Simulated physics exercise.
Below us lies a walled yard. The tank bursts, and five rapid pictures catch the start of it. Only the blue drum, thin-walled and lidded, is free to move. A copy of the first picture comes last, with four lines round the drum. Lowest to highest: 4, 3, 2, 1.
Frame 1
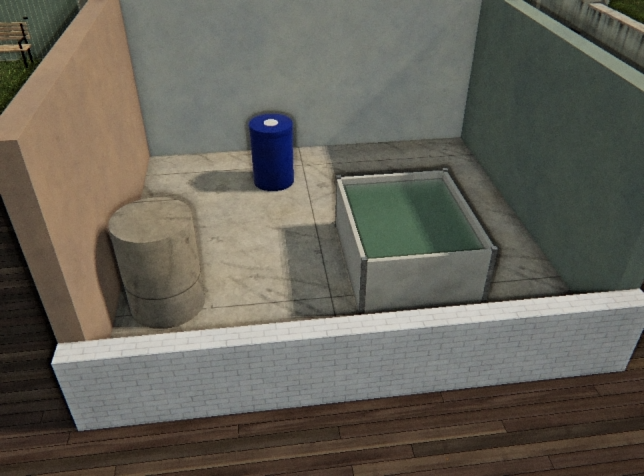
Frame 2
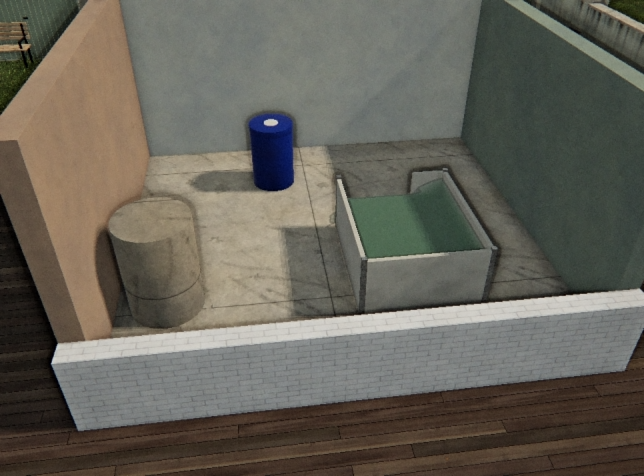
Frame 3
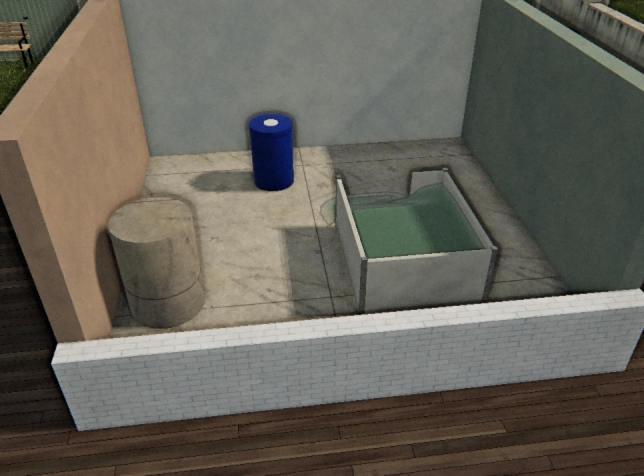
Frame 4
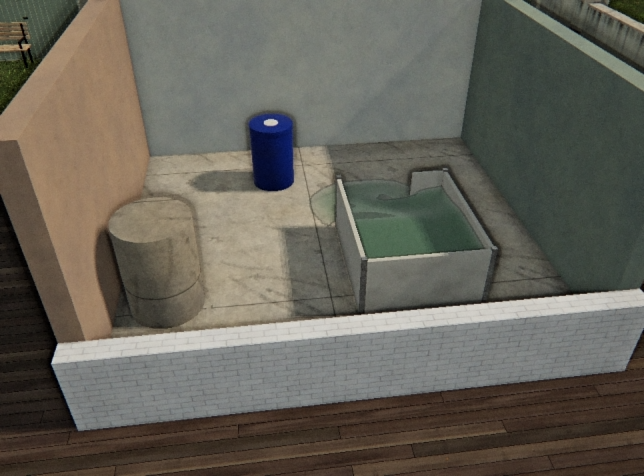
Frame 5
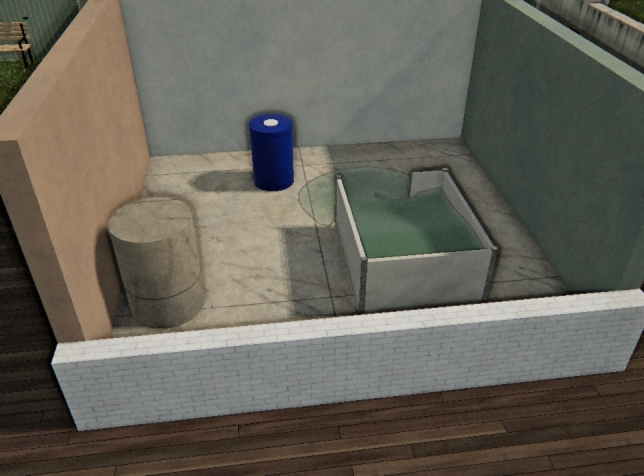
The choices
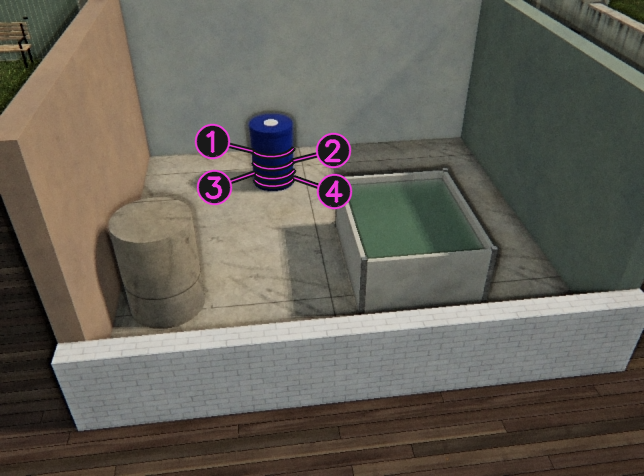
In a walled yard, a tank's back side opens and water spreads toward the still blue drum.
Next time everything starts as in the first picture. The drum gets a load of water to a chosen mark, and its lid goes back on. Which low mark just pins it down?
Choose 3.
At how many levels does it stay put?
Three of the four.
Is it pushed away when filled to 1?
No, that is safe.
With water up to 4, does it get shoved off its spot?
Yes, it does.
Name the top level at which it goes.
4 it is.
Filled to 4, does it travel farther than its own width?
Yes, clearly.
On the marked copy, 1 at (273, 156); 2 at (274, 168); 3 at (275, 178); 4 at (275, 186); from the bottom up 4, 3, 2, 1.
With 1, it does not move.
With 2, it does not move.
With 3, it does not move.
With 4, it is pushed about 3 times its own width away.
